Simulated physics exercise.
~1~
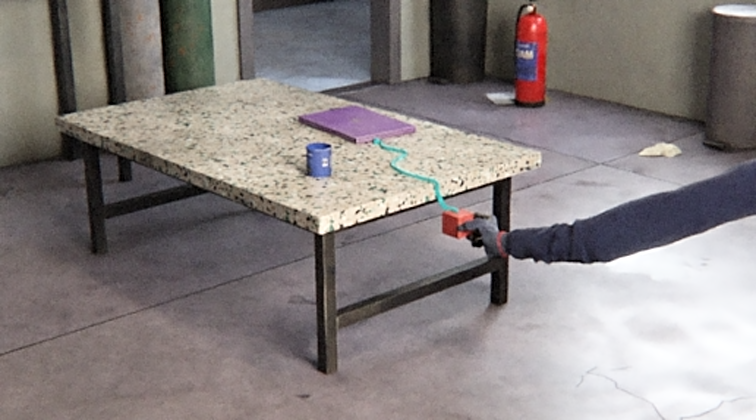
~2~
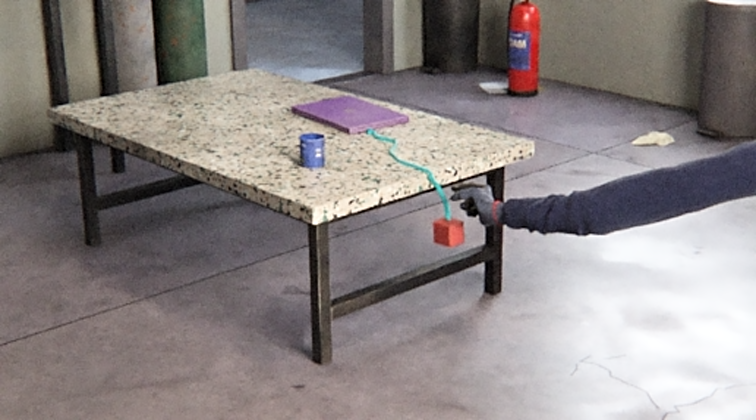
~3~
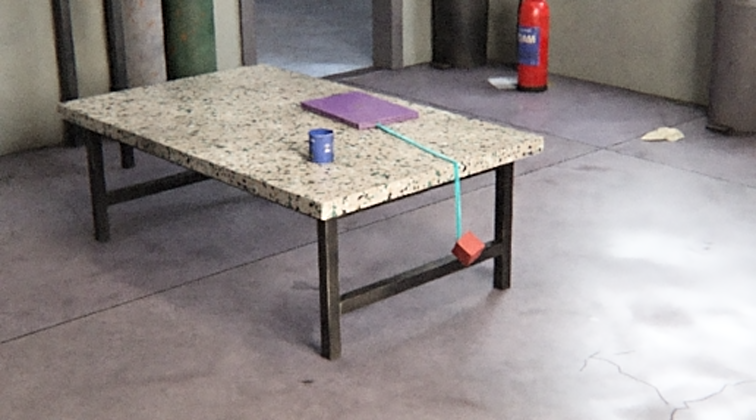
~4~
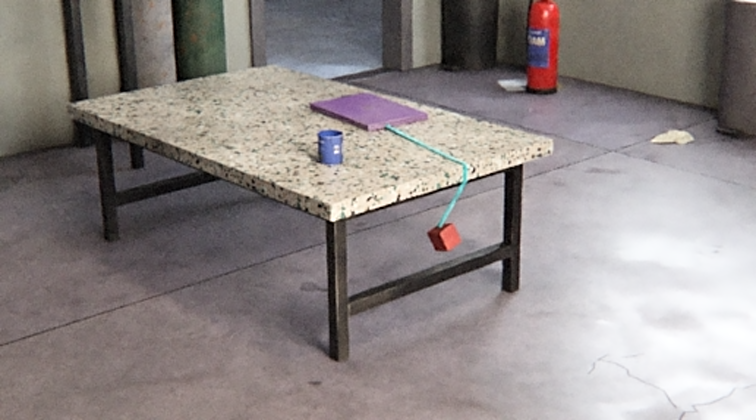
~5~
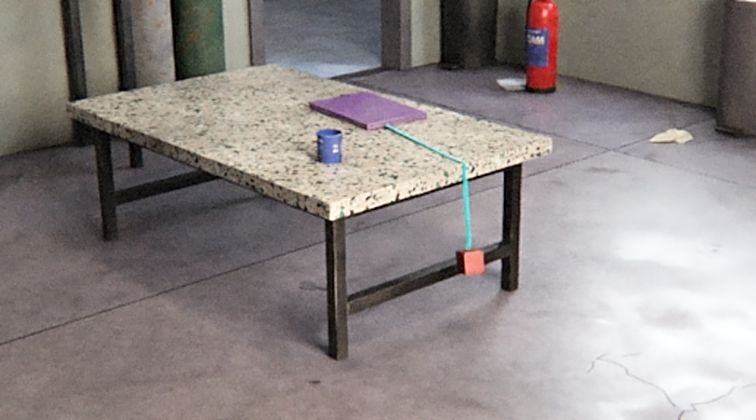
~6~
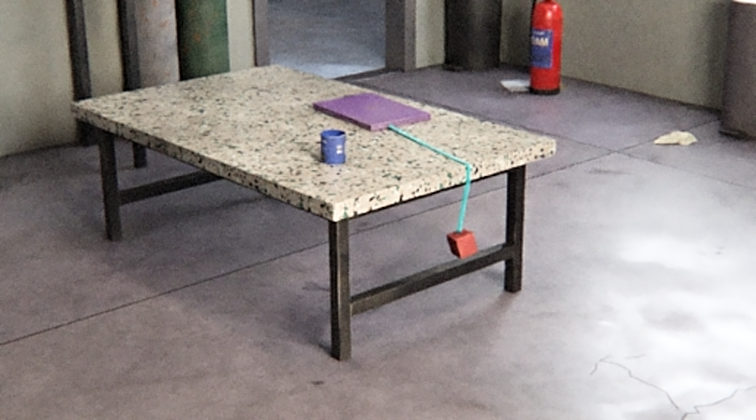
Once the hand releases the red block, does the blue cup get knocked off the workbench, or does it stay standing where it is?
The blue cup stays standing in its place on the workbench. The red block is left dangling from the ribbon beside the edge.
